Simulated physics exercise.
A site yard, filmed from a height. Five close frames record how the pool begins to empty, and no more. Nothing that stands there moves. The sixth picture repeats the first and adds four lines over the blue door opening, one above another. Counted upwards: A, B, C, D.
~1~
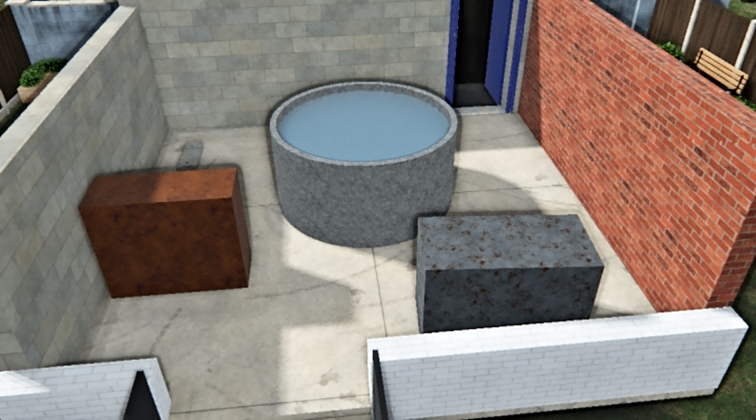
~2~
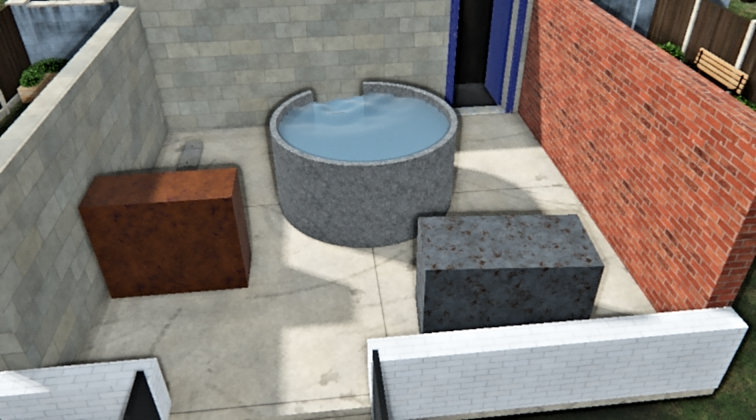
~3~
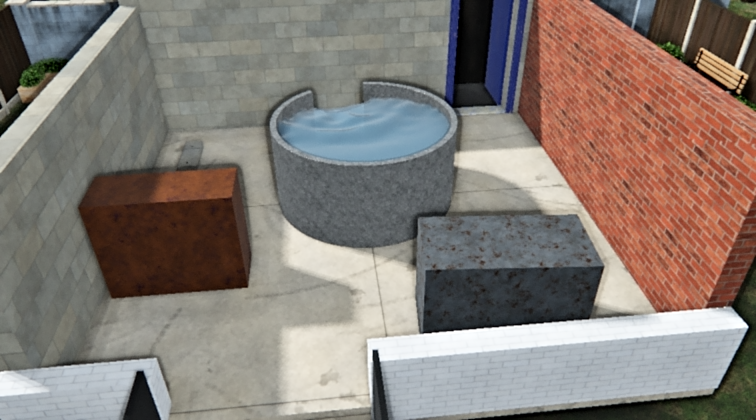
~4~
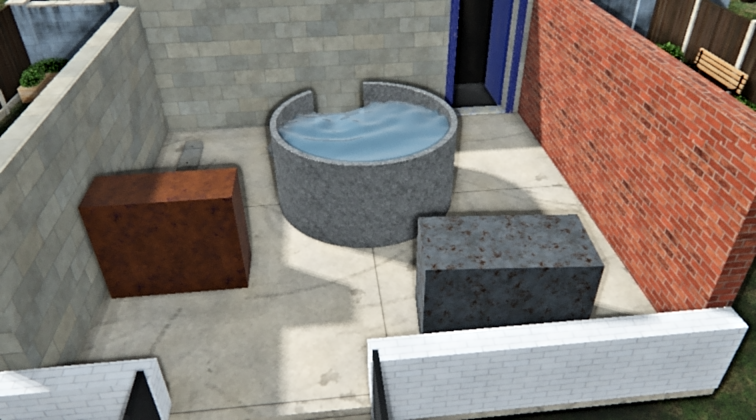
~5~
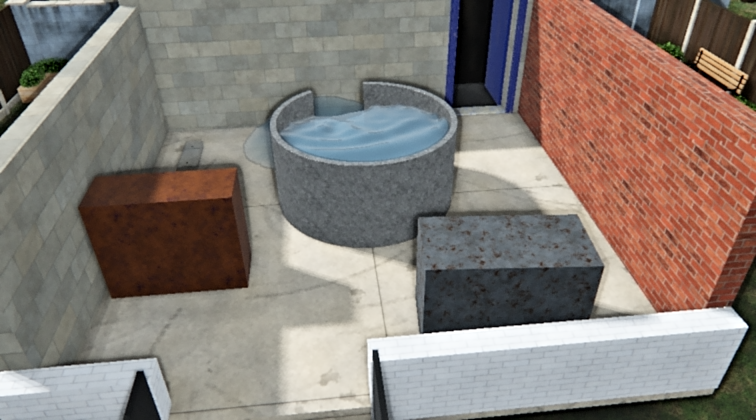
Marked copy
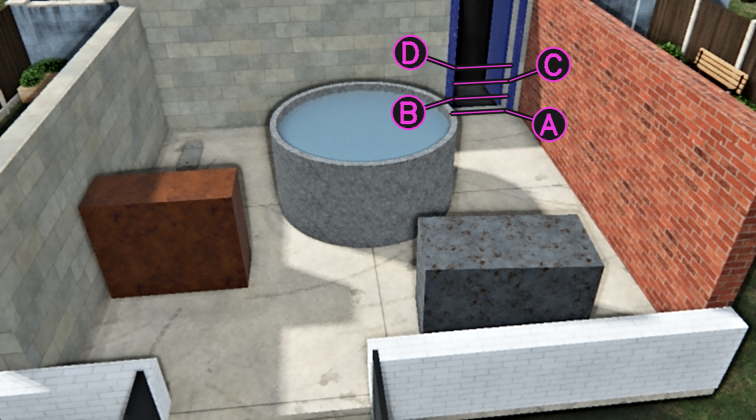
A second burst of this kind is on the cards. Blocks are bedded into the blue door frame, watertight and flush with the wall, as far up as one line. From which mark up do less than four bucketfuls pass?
Line B.
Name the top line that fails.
Line A.
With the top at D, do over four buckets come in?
No, that is safe.
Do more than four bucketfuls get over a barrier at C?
No, that is safe.
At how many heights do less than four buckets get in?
Three of the four.
On the marked copy, A at (478, 112); B at (480, 97); C at (481, 82); D at (483, 66); from the bottom up A, B, C, D.
With A, about 12 bucketfuls get in.
With B, nothing gets over.
With C, nothing gets over.
With D, nothing gets over.
